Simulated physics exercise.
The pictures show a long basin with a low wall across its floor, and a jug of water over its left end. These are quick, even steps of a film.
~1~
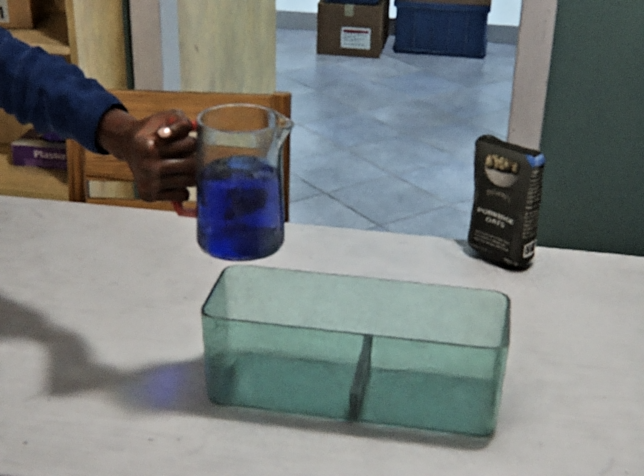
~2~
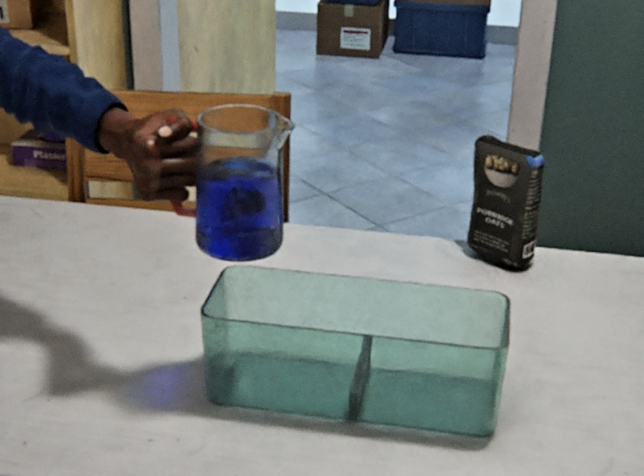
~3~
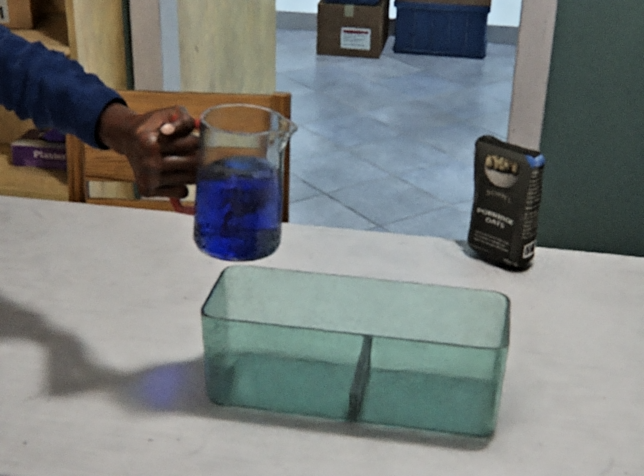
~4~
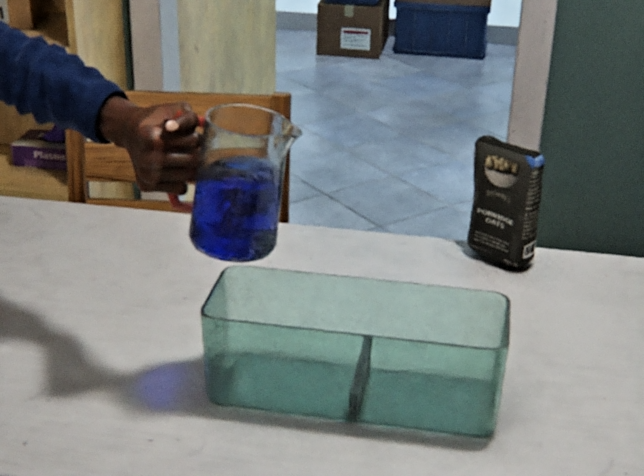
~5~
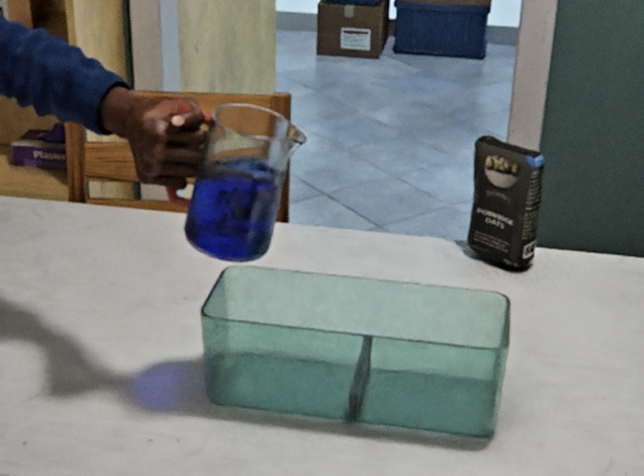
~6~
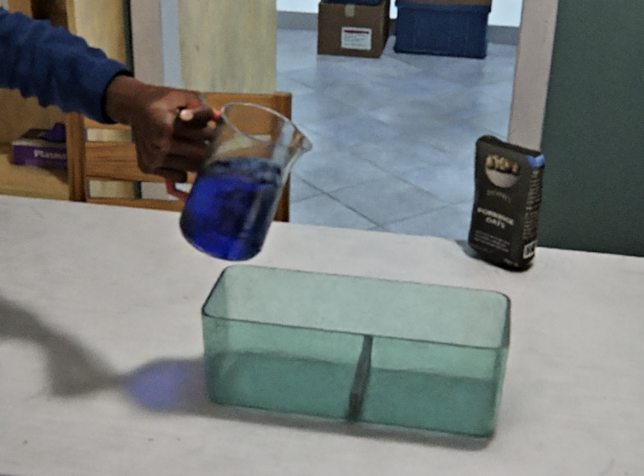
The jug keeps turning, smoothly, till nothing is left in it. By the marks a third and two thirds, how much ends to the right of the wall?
In the end above two thirds is right of the wall.
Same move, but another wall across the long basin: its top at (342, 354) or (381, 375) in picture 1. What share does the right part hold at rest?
About 90 and 40 per cent.
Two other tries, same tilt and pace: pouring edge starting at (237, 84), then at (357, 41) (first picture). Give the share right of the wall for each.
Roughly 5 per cent, and 85 per cent.
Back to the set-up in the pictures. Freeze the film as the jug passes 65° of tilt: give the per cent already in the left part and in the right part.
The left part 0 per cent, the right part 0.
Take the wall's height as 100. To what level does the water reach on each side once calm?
Left about 10, right about 70.
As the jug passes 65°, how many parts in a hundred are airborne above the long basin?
It comes to 0 per cent or so.
A moment on, the tilt is 65° and 99 per cent is still to pour, 0 is left of the wall and 0 right of it.
Next, the tilt is 90° and 67 per cent is still to pour, 2 is left of the wall and 13 right of it.
Then the tilt is 94° and 27 per cent is still to pour, 4 is left of the wall and 59 right of it.
Later the tilt is 94° and 10 per cent is still to pour, 8 is left of the wall and 78 right of it.
Finally, 17 per cent lies left of the wall, 80 right of it and 1 outside.
